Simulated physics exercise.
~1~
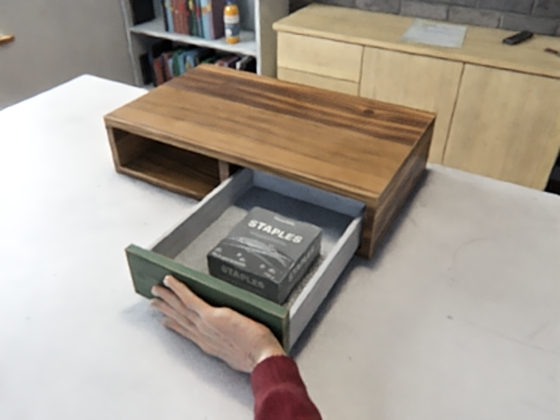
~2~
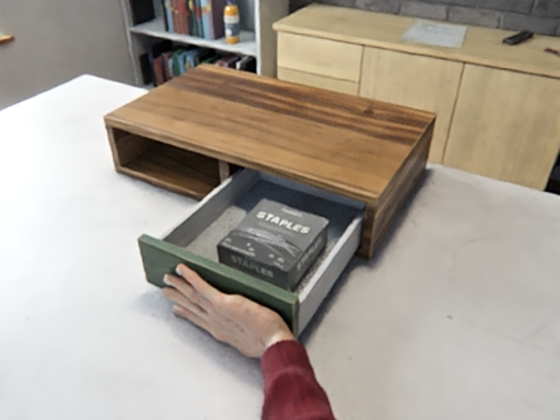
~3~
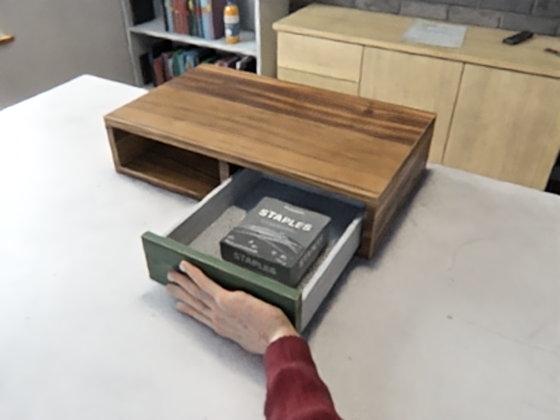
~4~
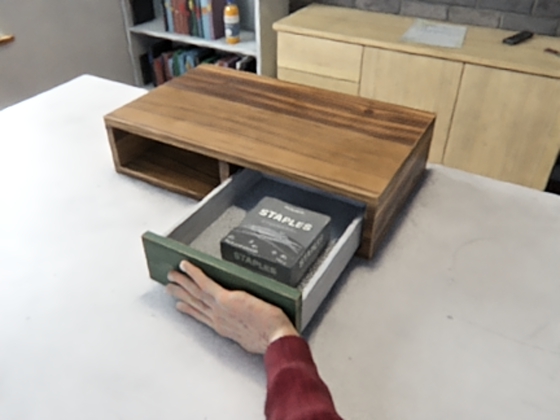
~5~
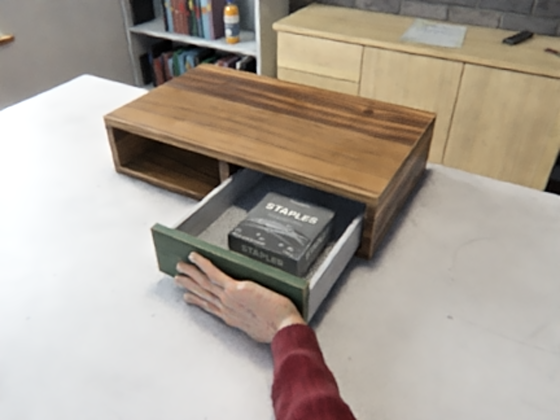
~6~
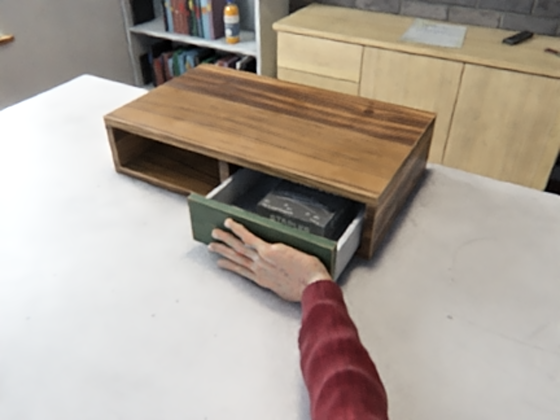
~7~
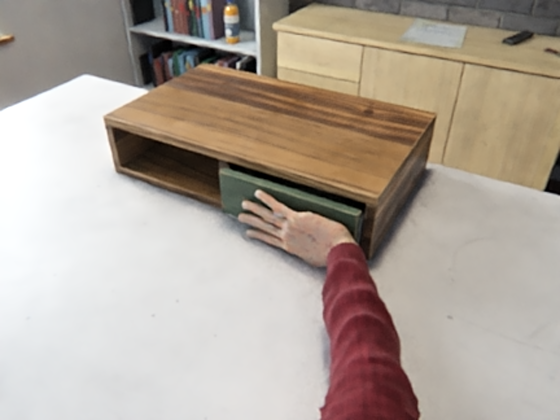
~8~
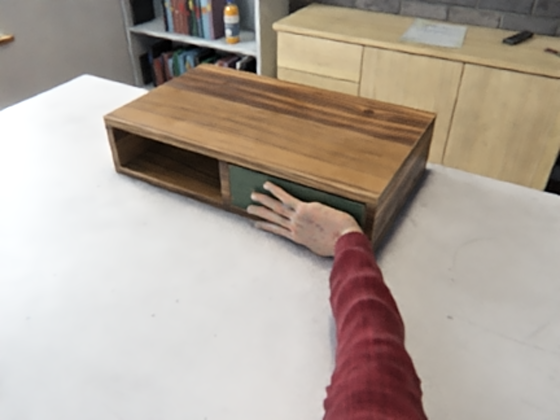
The clip opens on a wooden chest lying on a pale table, its green-fronted drawer pulled out with a dark grey box of staples inside. A hand in a red sleeve rests against the drawer front and eases it slightly inward, then pauses briefly. The push resumes, and the drawer slides up and to the right, carrying the box with it. Soon the drawer is about halfway in, and the box is slipping beneath the wooden top. The hand keeps pressing until the drawer shuts flush, hiding the box, with the open compartment still empty on the left.
